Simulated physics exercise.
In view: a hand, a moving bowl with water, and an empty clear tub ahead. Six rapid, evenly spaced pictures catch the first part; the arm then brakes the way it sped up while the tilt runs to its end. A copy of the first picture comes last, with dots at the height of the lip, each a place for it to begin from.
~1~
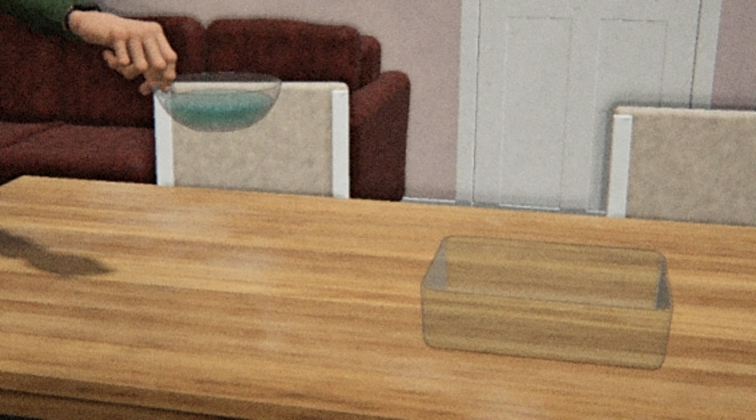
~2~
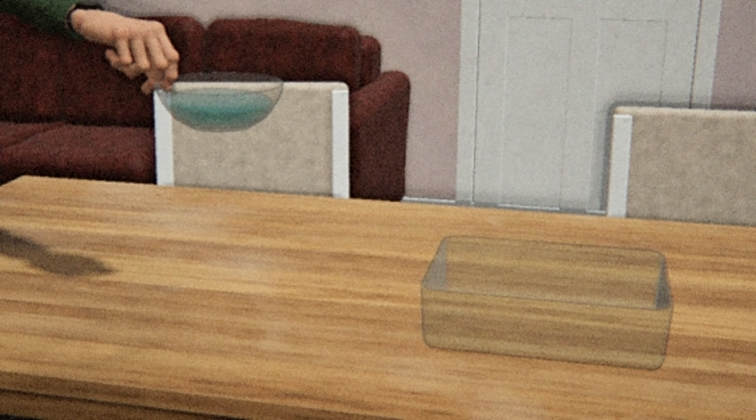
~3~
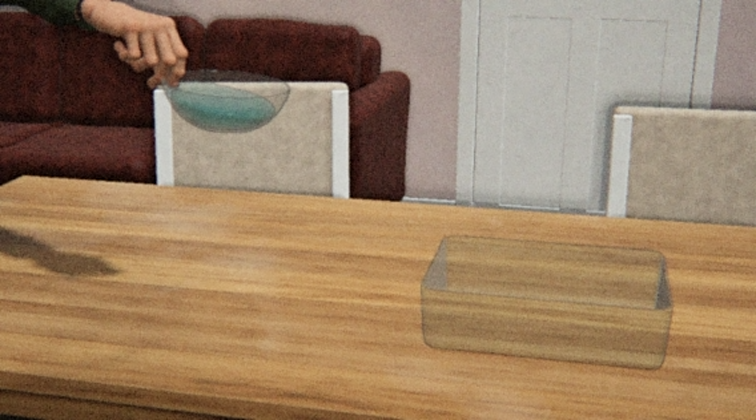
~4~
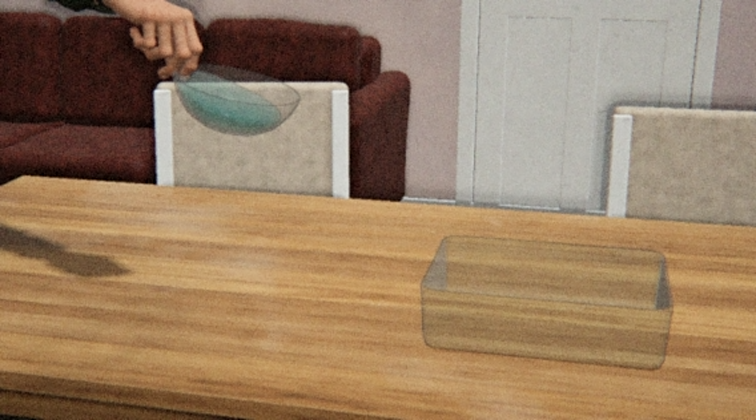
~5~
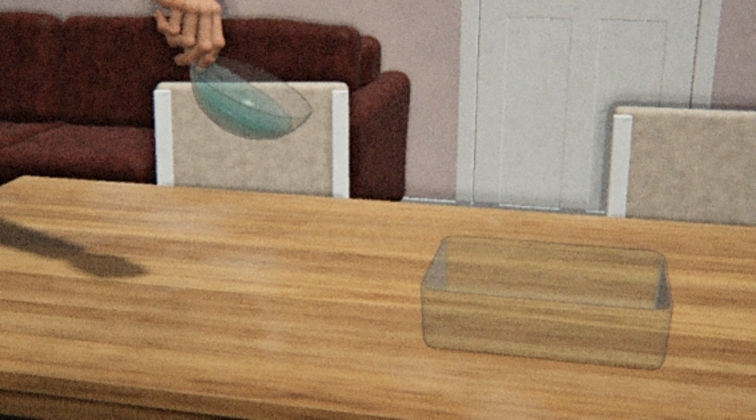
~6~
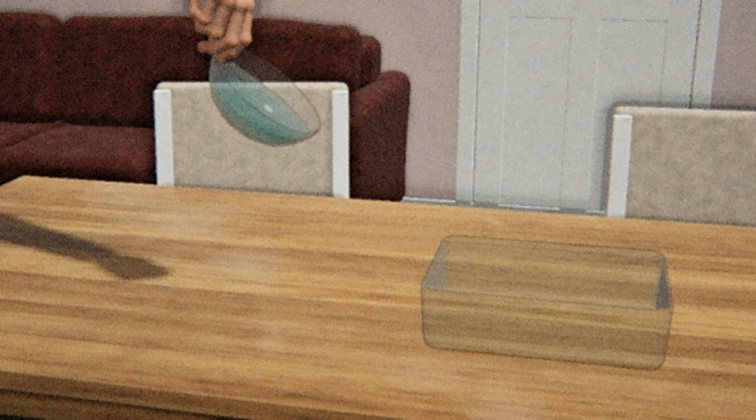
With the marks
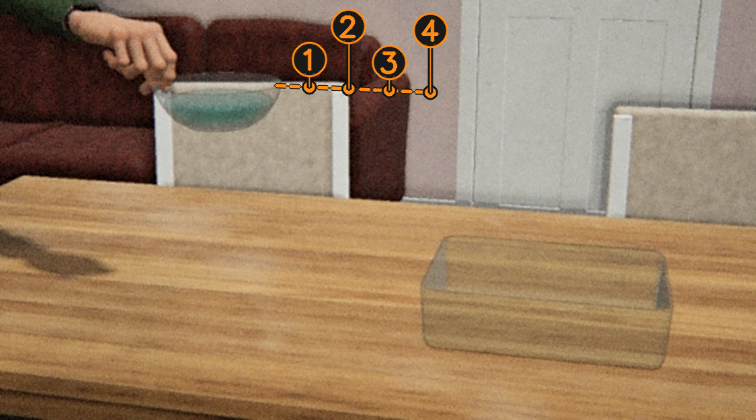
In a living room, a hand held a clear bowl of blue-green water above a wooden table with an empty clear tub, then moved it slightly right while tilting it steadily toward the right.
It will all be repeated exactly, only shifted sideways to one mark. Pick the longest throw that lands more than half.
The limit is 1.
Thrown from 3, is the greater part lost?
No, not at all.
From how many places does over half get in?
All four.
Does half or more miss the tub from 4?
No, not at all.
On the marked copy, 1 at (309, 87); 2 at (348, 88); 3 at (389, 90); 4 at (430, 92).
If 1 is chosen, about 70 % lands in the tub, 14 % falls short and 17 % goes beside or beyond.
If 2 is chosen, about 80 % lands in the tub, 3 % falls short and 17 % goes beside or beyond.
If 3 is chosen, about 69 % lands in the tub, 4 % falls short and 27 % goes beside or beyond.
If 4 is chosen, about 69 % lands in the tub, 5 % falls short and 27 % goes beside or beyond.
